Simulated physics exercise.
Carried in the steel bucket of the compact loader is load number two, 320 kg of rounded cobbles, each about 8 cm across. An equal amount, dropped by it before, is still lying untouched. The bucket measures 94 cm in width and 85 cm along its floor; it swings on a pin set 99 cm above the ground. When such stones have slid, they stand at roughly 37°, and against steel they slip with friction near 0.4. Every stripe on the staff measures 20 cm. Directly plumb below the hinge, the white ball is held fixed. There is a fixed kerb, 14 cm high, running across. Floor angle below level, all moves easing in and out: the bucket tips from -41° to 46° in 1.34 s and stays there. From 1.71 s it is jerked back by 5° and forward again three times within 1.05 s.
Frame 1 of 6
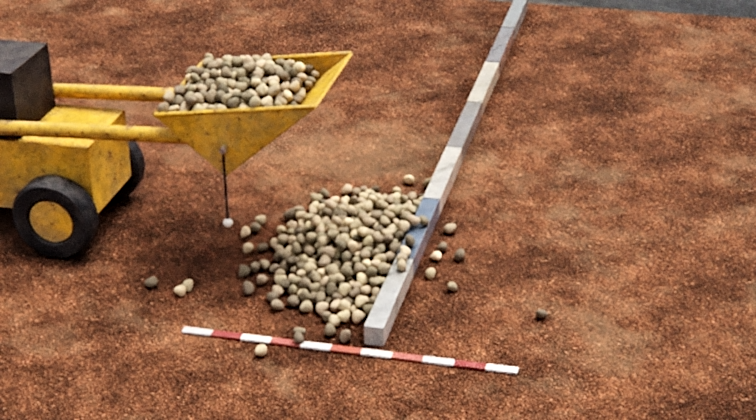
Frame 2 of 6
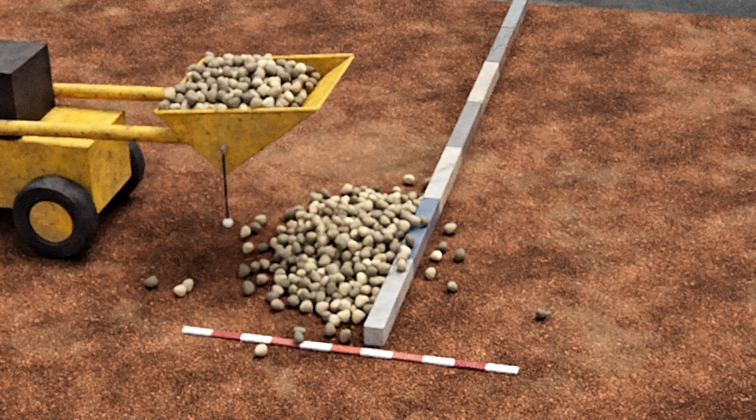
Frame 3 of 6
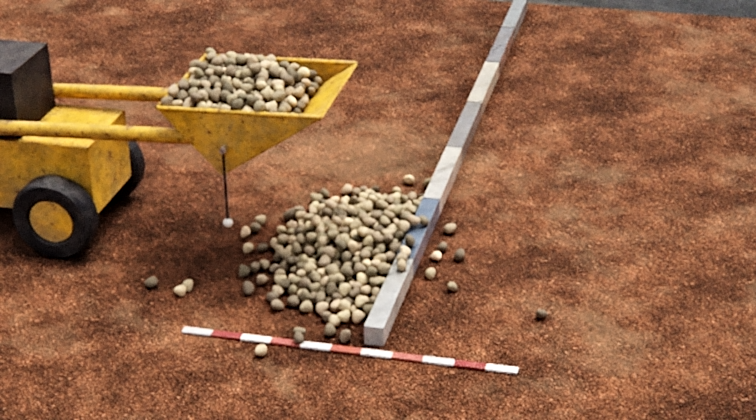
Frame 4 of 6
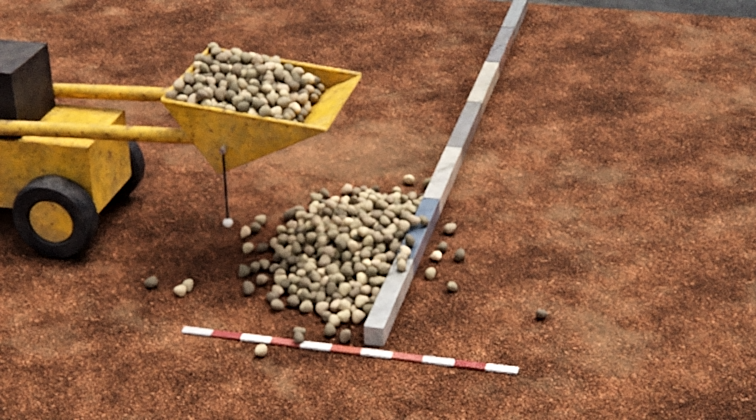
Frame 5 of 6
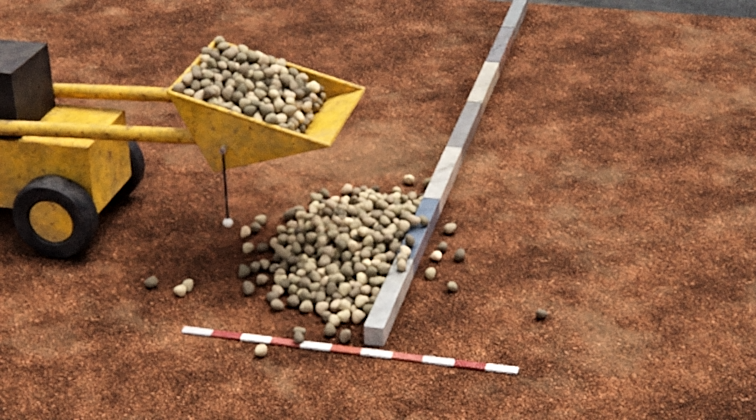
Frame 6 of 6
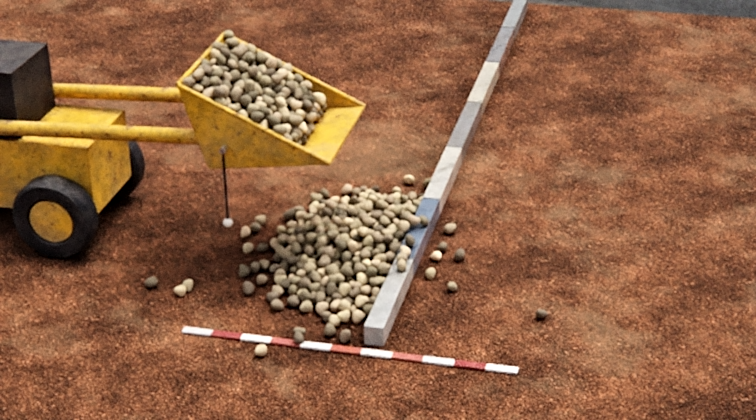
On rough reddish-brown ground, a yellow loader holds a bucket full of rounded stones beside a heap lying against a pale kerb, near a red-and-white striped staff. The bucket hardly moves at first, then swings its front lip downward as its back rises, the stones staying inside and the heap remaining still.
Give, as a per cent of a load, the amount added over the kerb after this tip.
Close to 4 parts in a hundred.
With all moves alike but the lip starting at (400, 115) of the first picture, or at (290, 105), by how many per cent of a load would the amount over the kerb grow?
Close to 80 per cent, followed by close to 0 per cent.
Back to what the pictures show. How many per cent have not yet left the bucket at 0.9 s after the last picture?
Around 30 per cent of the load is still inside.
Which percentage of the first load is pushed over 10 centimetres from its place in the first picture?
15 %.
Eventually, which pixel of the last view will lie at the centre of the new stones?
Centre at roughly (338, 234).
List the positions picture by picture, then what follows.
Lip at (315, 107), floor tilted -41°, highest stones at (255, 72). The earlier load is highest near (353, 224), 25 cm above ground level, 99 % on this side of the kerb, 1 % over the kerb, in the first picture.
Lip at (317, 110), floor tilted -39°, highest stones at (256, 72), in the second picture.
The bucket is at -34°, its lip at (321, 118); the top of the load is at (229, 71), in the third picture.
Lip at (326, 130), floor tilted -27°, highest stones at (215, 61), in the fourth picture.
Lip at (329, 146), floor tilted -18°, highest stones at (218, 55), in the fifth picture.
The bucket is at -8°, its lip at (330, 164); the top of the load is at (226, 49), in the sixth picture.
Then, 0.4 s after the last picture the floor is at 33°; in per cent of one load, 94 in the bucket, 106 on this side of the kerb, 1 over the kerb; the foremost stones are at (454, 259).
Then, 0.9 s after the last picture the floor is at 46°; in per cent of one load, 31 in the bucket, 168 on this side of the kerb, 2 over the kerb; the foremost stones are at (452, 263).
Then, 2.7 s after the last picture the floor is at 46°; in per cent of one load, 0 in the bucket, 195 on this side of the kerb, 5 over the kerb; the foremost stones are at (500, 268).
Then, 5.2 s after the last picture the floor is at 46°; in per cent of one load, 0 in the bucket, 195 on this side of the kerb, 5 over the kerb; the foremost stones are at (500, 268). Net gain over the kerb, 4.
